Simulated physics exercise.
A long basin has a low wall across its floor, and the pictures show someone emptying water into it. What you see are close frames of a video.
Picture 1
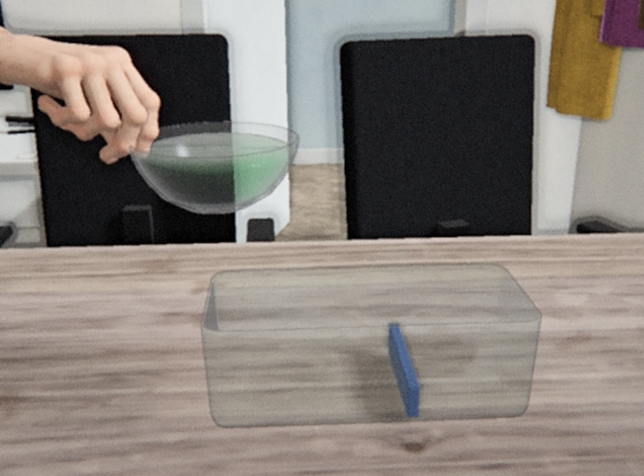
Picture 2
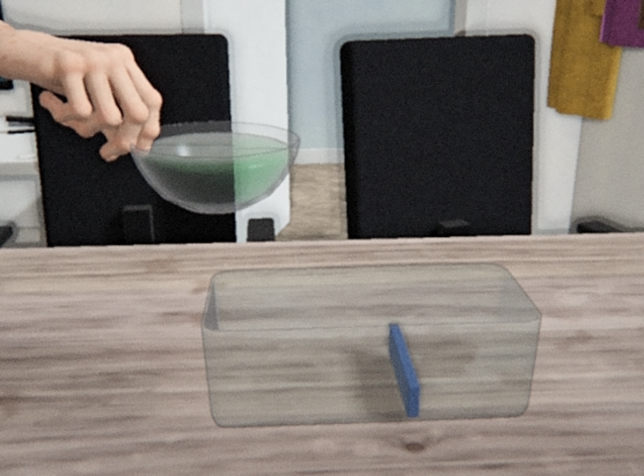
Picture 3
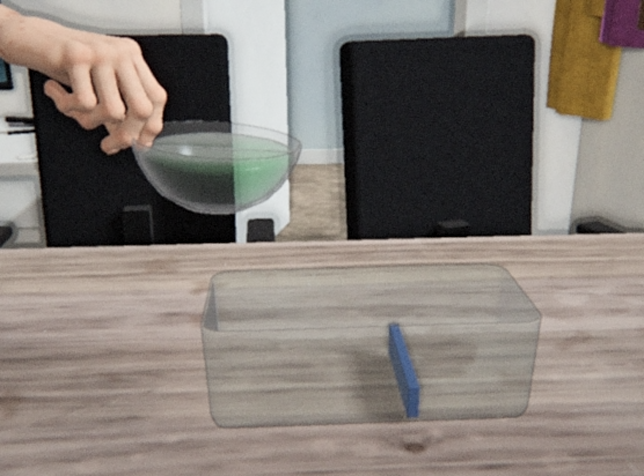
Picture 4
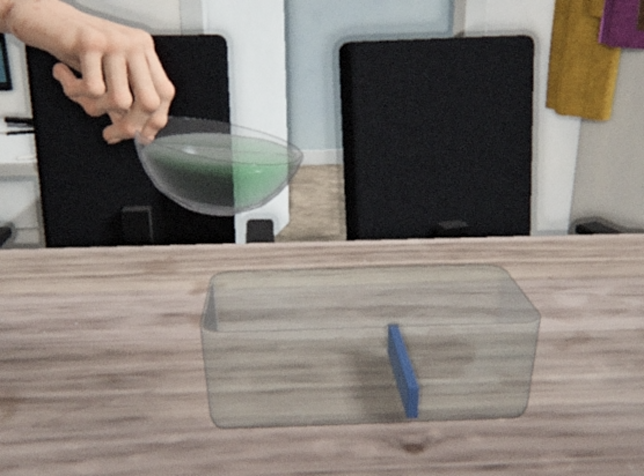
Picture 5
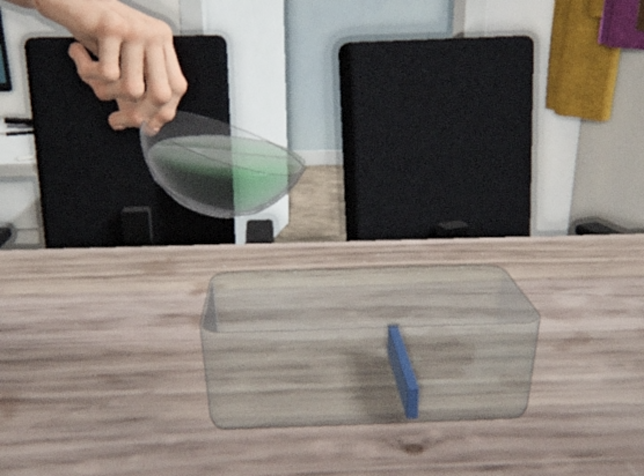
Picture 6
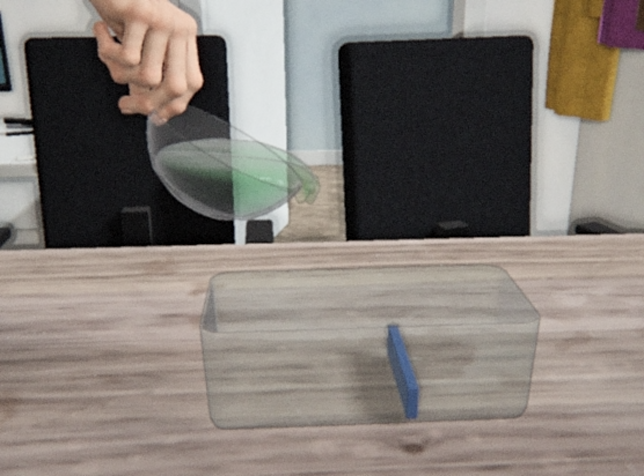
A hand holds a clear bowl of green liquid nearly level above a long clear basin with a low blue wall across its floor. The hand rises and shifts right, tilting the bowl steadily to the right, and the green liquid gathers toward the lowered rim and begins curling over its edge.
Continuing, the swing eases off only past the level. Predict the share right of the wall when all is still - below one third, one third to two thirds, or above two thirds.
The share right of the wall ends up below one third.
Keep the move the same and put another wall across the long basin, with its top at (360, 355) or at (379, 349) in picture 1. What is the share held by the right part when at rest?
In turn some 45 and 20 in a hundred.
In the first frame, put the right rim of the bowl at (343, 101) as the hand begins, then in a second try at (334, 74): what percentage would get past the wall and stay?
The first start gives some 45 %, the second some 45 %.
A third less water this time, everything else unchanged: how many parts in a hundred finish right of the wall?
About 10 parts in a hundred, give or take.
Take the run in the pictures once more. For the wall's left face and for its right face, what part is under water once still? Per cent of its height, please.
60 % left, 10 % right.
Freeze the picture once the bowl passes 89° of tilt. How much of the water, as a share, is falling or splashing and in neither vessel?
Roughly 30 percent.
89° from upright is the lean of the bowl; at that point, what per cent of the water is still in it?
It still holds around 10 per cent there.
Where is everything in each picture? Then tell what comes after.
The first frame shows tilt 0°; pouring edge (298, 139); surface from (138, 150) to (294, 146); the long basin's rim runs from (208, 301) to (522, 292); the wall's top is at (403, 355).
The second frame shows tilt 1°; pouring edge (299, 141); surface from (138, 148) to (294, 148).
The third frame shows tilt 5°; pouring edge (301, 147); surface from (140, 146) to (296, 151).
The fourth frame shows tilt 12°; pouring edge (302, 157); surface from (144, 145) to (299, 154).
The fifth frame shows tilt 20°; pouring edge (303, 170); surface from (149, 147) to (304, 162); 3 per cent is over the edge.
The sixth frame shows tilt 31°; pouring edge (301, 185); surface from (157, 152) to (288, 168); 11 per cent is over the edge.
A moment on, the bowl is tipped on its side and 8 per cent is still to pour, 64 is left of the wall and 0 right of it.
Next, the bowl is tipped right over and 0 per cent is still to pour, 89 is left of the wall and 8 right of it.
Then the bowl is tipped right over and 0 per cent is still to pour, 87 is left of the wall and 11 right of it.
Later the bowl is tipped right over and 0 per cent is still to pour, 87 is left of the wall and 11 right of it.
At rest 87 per cent lies left of the wall, 12 right of it and 2 outside.
